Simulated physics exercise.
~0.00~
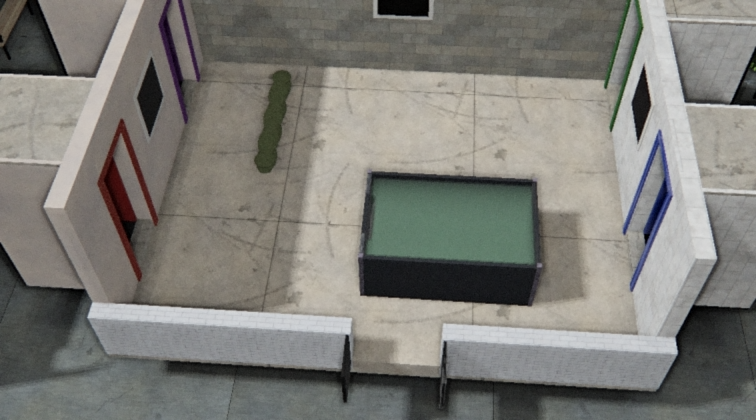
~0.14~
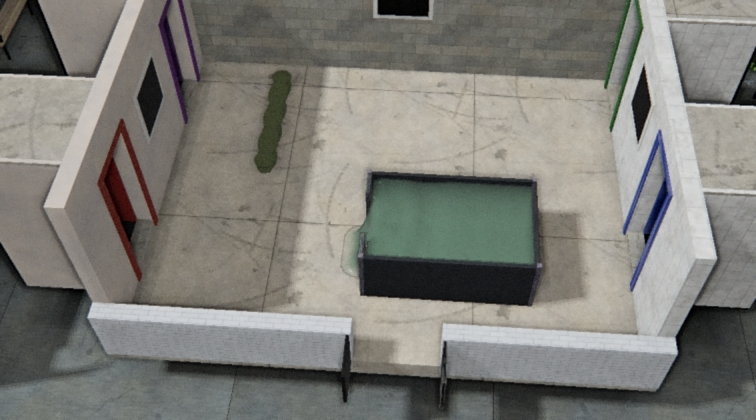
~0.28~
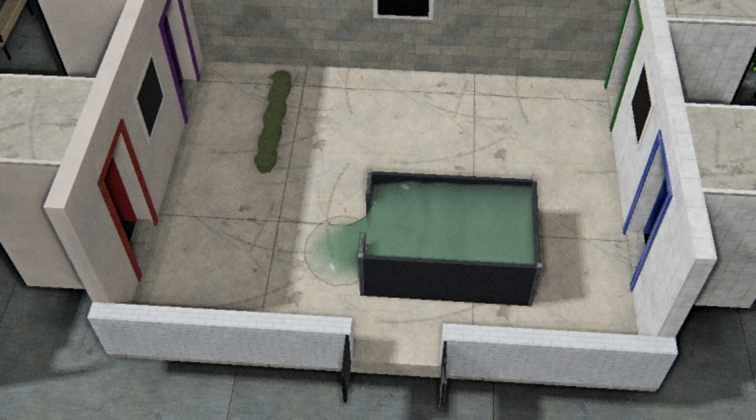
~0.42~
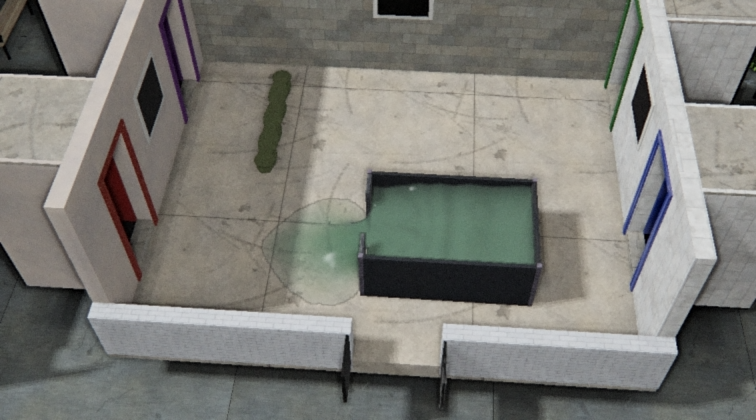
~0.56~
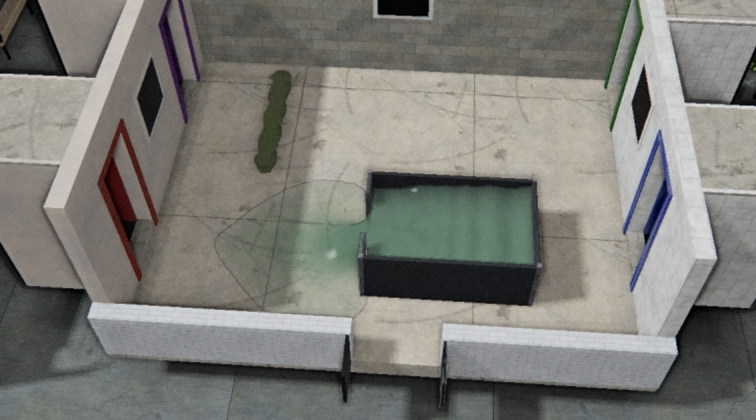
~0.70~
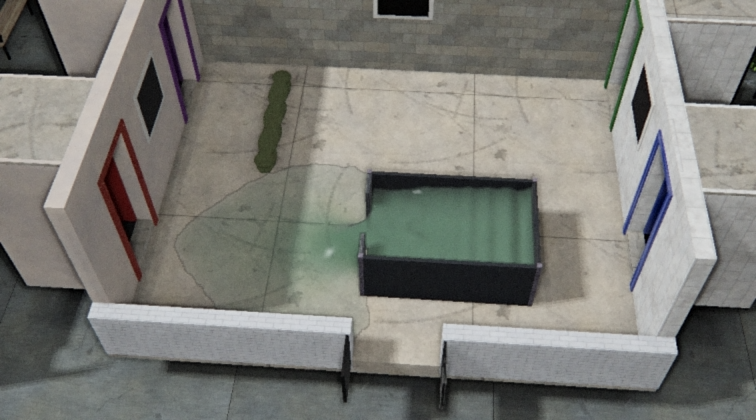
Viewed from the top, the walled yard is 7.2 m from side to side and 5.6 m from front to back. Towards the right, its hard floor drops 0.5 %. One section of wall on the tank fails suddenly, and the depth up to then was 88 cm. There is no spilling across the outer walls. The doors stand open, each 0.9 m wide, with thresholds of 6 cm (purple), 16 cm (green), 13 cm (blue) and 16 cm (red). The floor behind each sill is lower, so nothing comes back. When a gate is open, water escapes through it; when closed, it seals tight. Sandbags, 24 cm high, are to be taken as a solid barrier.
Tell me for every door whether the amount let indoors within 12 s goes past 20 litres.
Here it is: The purple door goes past it; the green door stays short of it; the blue door stays short of it; the red door goes past it.
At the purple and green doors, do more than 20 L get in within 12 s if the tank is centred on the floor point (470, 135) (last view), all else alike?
Purple gets more than that, green gets no more than that.
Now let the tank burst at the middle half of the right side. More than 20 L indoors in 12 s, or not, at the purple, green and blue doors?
Log - purple: Threshold not reached, green: Threshold not reached, blue: Threshold topped.
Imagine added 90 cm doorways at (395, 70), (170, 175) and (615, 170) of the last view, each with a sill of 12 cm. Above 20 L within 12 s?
Per doorway, in order: Insufficient / sufficient / insufficient.
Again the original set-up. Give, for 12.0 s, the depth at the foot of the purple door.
Close to 10.0 cm of depth.
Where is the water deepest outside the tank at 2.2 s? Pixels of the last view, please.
That would be near pixel (132, 308).
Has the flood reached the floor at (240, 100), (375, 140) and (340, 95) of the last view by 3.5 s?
First spot submerged, second not yet wet, third submerged.
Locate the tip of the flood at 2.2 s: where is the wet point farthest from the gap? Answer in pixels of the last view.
(205, 61).
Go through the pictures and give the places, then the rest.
The first frame shows still water, 88 cm deep, in the tank at (450, 221).
In the second frame, the front is at (358, 230), 0.4 m from the gap at (368, 240); 0.2 m2 of floor is under water; 88 cm left at the back of the tank.
In the third frame, water pours out at (368, 240) and has run 0.9 m, to (314, 237); typically 12 cm deep outside, 88 cm at the tank's back.
In the fourth frame, the front is at (270, 241), 1.5 m from the gap at (368, 241); 1.9 m2 of floor is under water; 88 cm left at the back of the tank.
In the fifth frame, water pours out at (368, 241) and has run 2.2 m, to (223, 238); typically 5 cm deep outside, 84 cm at the tank's back.
In the sixth frame, the front is at (181, 249), 2.8 m from the gap at (368, 241); 6.3 m2 of floor is under water; 76 cm left at the back of the tank.
After 1.4 s water covers 30 % of the floor and is deepest (44 cm) near (125, 330); purple door not reached, green door not reached, blue door not reached, red door 27 cm at the sill, 13 L in.
After 2.2 s water covers 35 % of the floor and is deepest (38 cm) near (132, 308); purple door 7 cm at the sill, 0 L in, green door not reached, blue door not reached, red door 33 cm at the sill, 59 L in.
After 3.5 s water covers 45 % of the floor and is deepest (24 cm) near (352, 249); purple door 7 cm at the sill, 2 L in, green door not reached, blue door not reached, red door 20 cm at the sill, 122 L in.
After 7.0 s water covers 80 % of the floor and is deepest (19 cm) near (225, 136); purple door 18 cm at the sill, 91 L in, green door 6 cm at the sill, 0 L in, blue door not reached, red door 12 cm at the sill, 132 L in.
After 12.0 s water covers 95 % of the floor and is deepest (11 cm) near (266, 99); purple door 10 cm at the sill, 233 L in, green door 9 cm at the sill, 0 L in, blue door 9 cm at the sill, 0 L in, red door 8 cm at the sill, 132 L in.
